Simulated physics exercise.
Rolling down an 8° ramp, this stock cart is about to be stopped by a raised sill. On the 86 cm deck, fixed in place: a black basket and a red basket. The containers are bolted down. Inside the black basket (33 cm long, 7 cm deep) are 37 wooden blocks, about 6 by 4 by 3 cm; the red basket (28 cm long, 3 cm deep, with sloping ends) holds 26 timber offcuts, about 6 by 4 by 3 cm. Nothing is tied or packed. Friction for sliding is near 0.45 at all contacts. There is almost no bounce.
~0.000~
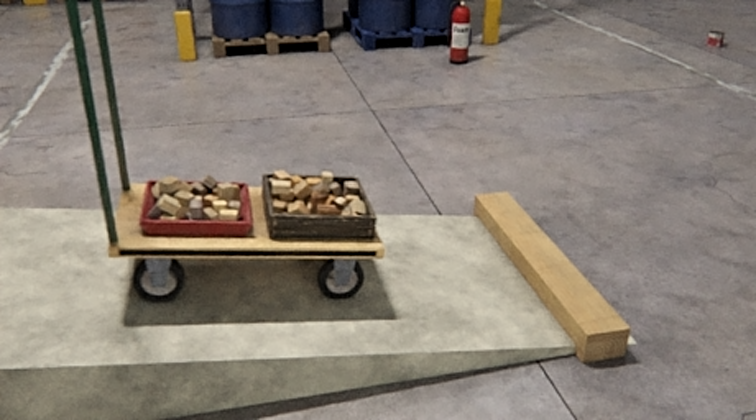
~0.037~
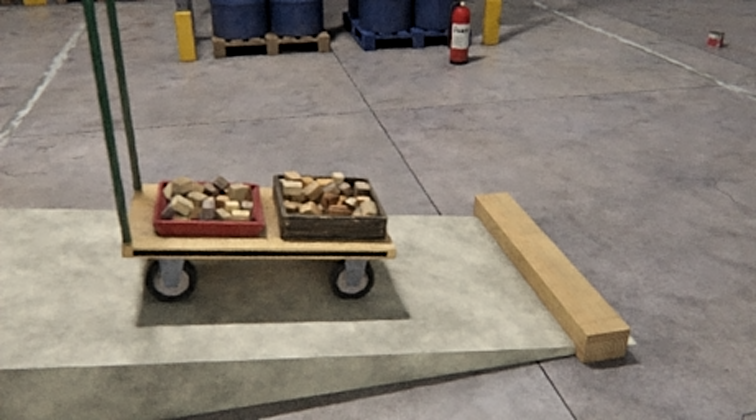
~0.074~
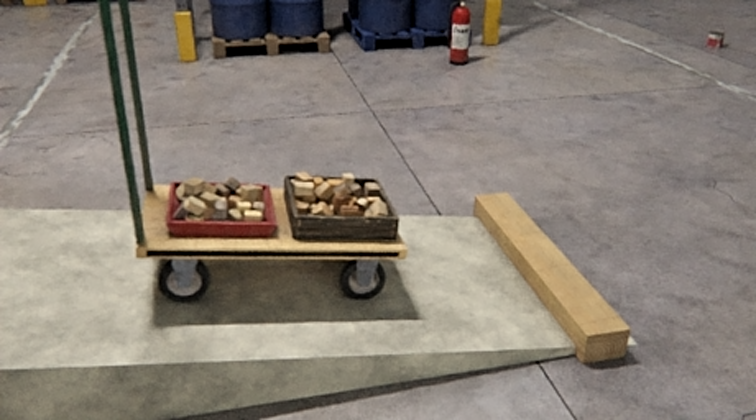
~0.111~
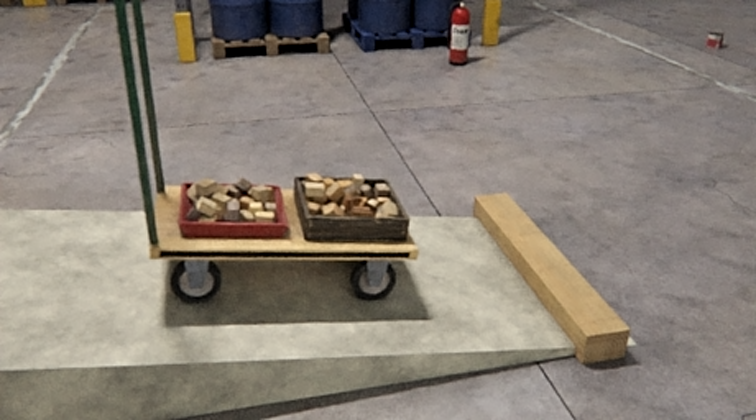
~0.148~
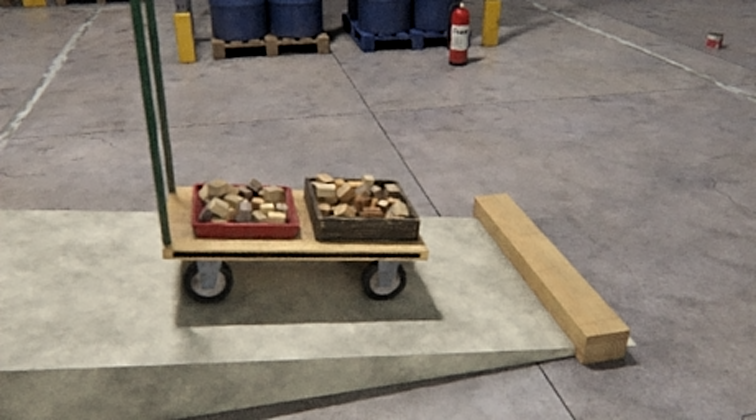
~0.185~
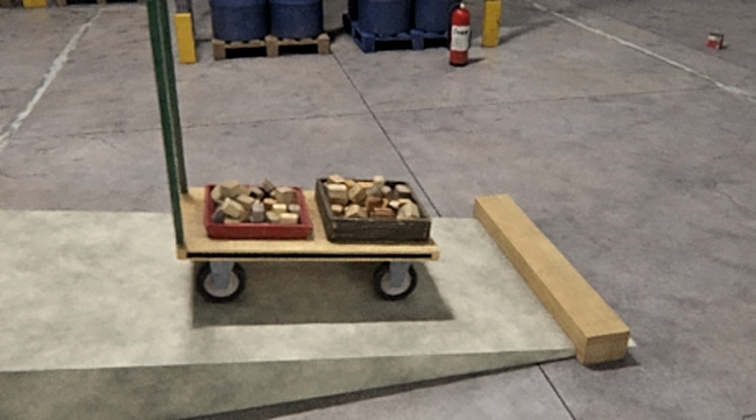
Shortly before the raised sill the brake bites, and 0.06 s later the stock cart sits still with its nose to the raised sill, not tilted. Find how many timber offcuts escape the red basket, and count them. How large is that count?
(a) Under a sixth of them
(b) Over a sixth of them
Under a sixth of them (a).
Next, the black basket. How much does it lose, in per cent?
Lost from the black basket: 0 percent.
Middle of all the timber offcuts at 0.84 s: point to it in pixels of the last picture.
Near (409, 209).
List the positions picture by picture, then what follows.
In the first picture (each is followed by its nearest rim corner in this view), red basket, (143, 221); black basket, (274, 214); 69 cm short of the stop; none out.
In the second picture, red basket, (156, 221); black basket, (287, 215); 65 cm short of the stop.
In the third picture, red basket, (169, 222); black basket, (299, 216); 61 cm short of the stop.
In the fourth picture, red basket, (182, 223); black basket, (310, 216); 57 cm short of the stop.
In the fifth picture, red basket, (195, 223); black basket, (322, 217); 53 cm short of the stop.
In the sixth picture, red basket, (208, 224); black basket, (334, 218); 49 cm short of the stop; none out.
After 0.62 s, braking starts.
After 0.72 s, black basket 37 in, 0 out and red basket 26 in, 0 out.
After 0.84 s, black basket 37 in, 0 out and red basket 25 in, 1 out.
After 1.07 s, black basket 37 in, 0 out and red basket 25 in, 1 out.
Outcome (at 1.57 s), black basket 37 in, 0 out and red basket 25 in, 1 out. Asked share, 1 of 26, 4 per cent.
